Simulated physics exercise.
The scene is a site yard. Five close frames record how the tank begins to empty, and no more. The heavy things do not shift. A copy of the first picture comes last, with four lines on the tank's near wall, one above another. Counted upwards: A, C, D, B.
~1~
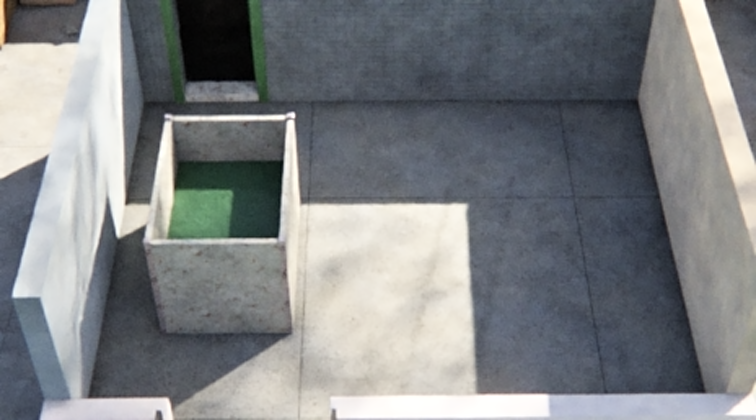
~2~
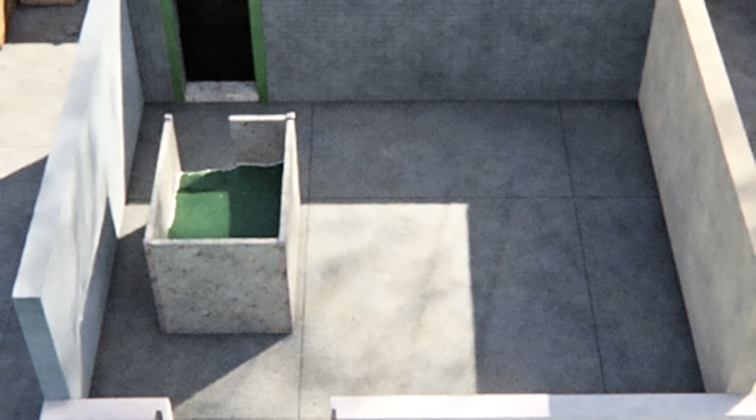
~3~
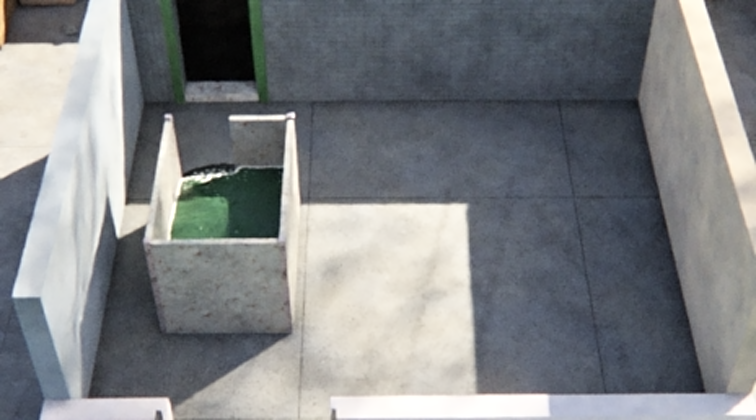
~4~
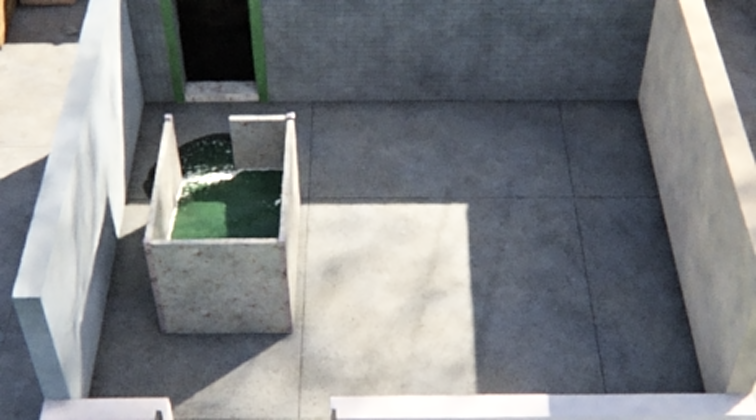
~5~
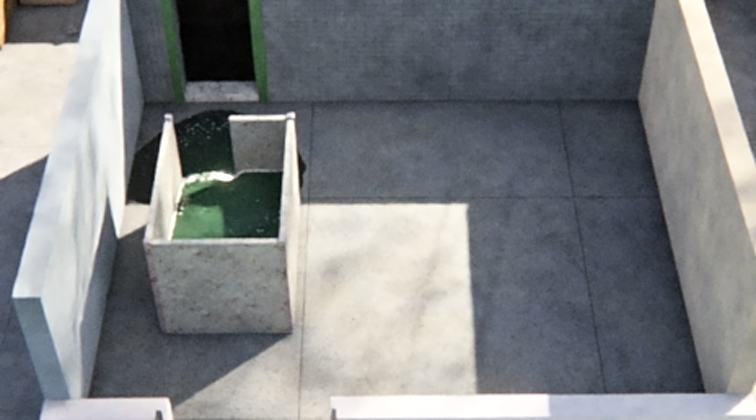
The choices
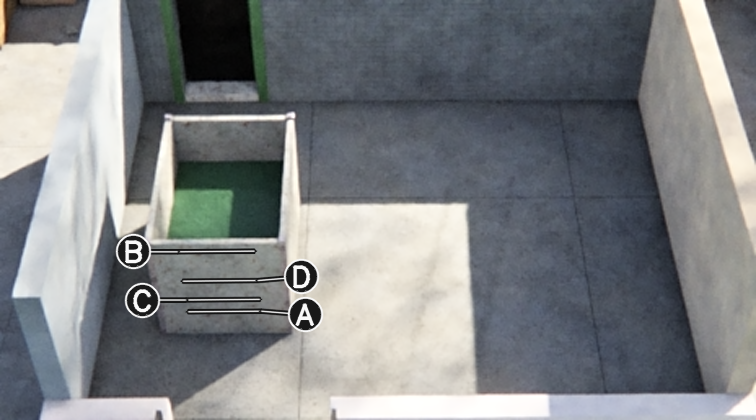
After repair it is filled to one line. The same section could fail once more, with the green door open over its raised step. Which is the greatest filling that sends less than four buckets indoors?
That is level A.
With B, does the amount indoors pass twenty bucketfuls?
Yes.
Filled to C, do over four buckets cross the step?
Yes, it does.
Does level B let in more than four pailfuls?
Yes.
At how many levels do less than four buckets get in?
One.
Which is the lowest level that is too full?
C it is.
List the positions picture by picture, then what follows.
The first picture shows water in the tank at rest, its middle at (228, 216); foot of the green doorway at (222, 102); open gate at (249, 394).
In the second picture, water covers 1 % of the ground, its front hidden from here.
In the third picture, water covers 2 % of the ground, its front hidden from here.
In the fourth picture, water covers 5 % of the ground, its front hidden from here.
In the fifth picture, water covers 9 % of the ground, its front hidden from here.
In white, A at (224, 311); B at (216, 251); C at (222, 299); D at (220, 280); from the bottom up A, C, D, B.
With A, a splash gets over, under a bucket.
With B, dozens of bucketfuls pour in.
With C, about 8 bucketfuls get in.
With D, dozens of bucketfuls pour in.
